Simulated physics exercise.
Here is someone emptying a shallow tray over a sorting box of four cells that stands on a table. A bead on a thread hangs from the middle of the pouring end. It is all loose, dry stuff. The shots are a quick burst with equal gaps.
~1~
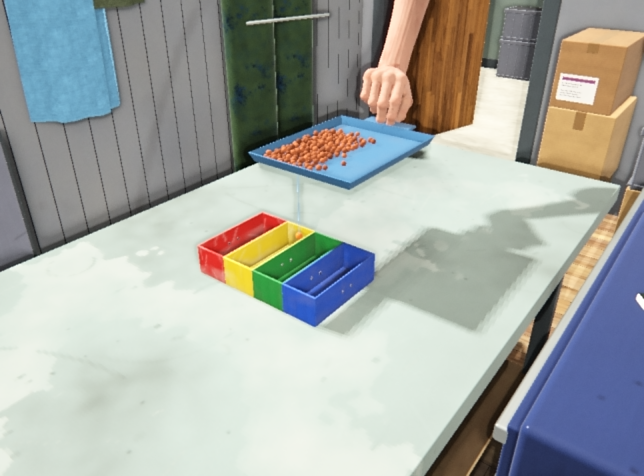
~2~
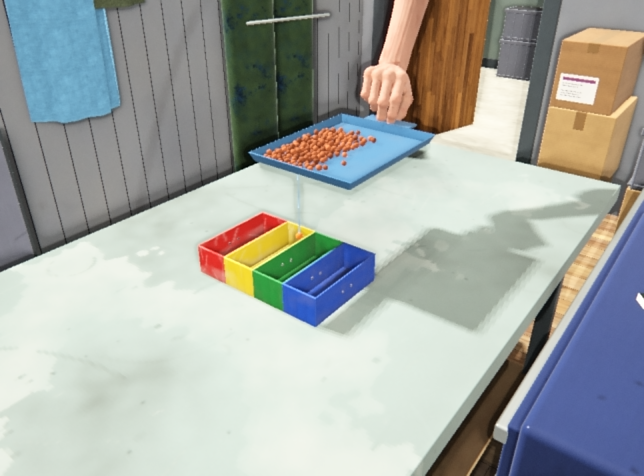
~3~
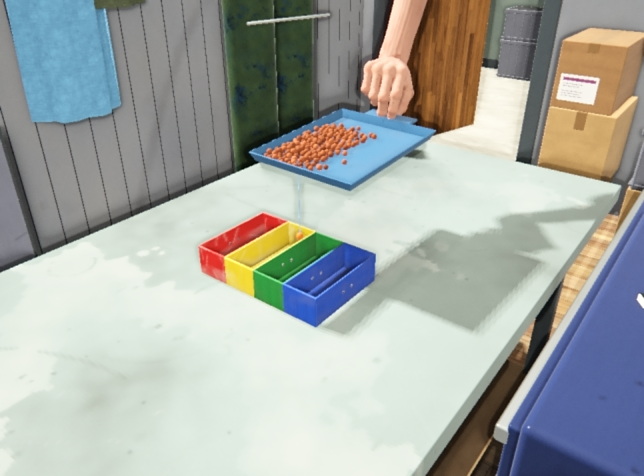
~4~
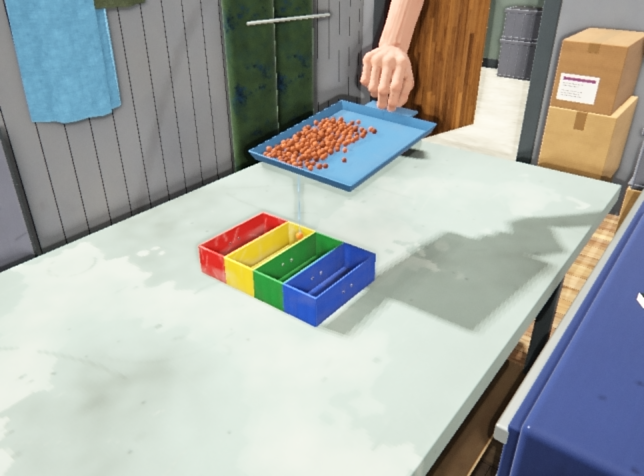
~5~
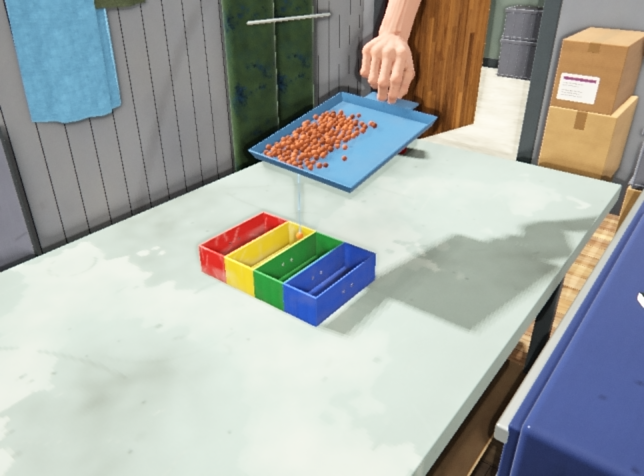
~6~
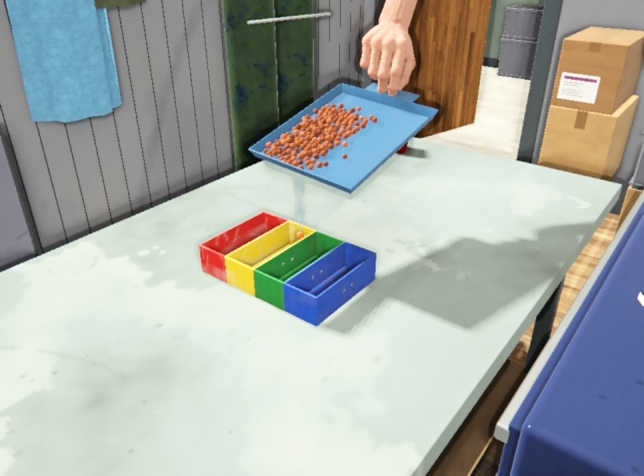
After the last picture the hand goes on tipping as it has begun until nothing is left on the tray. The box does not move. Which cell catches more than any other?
The blue one ends fullest.
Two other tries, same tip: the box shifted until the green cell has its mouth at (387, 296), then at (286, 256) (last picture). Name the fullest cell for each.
At the first place the red cell, at the second the blue one.
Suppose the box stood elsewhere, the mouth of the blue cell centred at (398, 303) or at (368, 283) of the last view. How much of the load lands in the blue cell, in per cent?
In turn 0 and 10 in a hundred.
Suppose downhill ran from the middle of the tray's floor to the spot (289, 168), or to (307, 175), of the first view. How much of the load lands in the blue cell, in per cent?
Roughly 0 per cent, and 20 per cent.
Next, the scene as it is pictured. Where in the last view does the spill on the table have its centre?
Close to (391, 322).
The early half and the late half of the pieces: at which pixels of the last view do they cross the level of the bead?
At about (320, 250), then at (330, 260).
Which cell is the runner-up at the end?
The runner-up: The green cell.
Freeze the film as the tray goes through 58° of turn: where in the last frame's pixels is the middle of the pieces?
Roughly at (315, 163).
Soon after the last picture, tray tipped steeply; nearly all on the tray; a small part in the blue cell; a stray few in the green cell; a small part falling or outside the box.
A little later, tray tipped right over; a stray few on the tray; about half in the blue cell; about a third in the green cell; a small part in the yellow cell; about a quarter falling or outside the box.
Later still, tray tipped past a quarter turn; about half in the blue cell; about a third in the green cell; a small part in the yellow cell; a small part falling or outside the box.
At rest, tray tipped past a quarter turn; about half in the blue cell; about a third in the green cell; a small part in the yellow cell; none in the red cell; a small part outside the box.
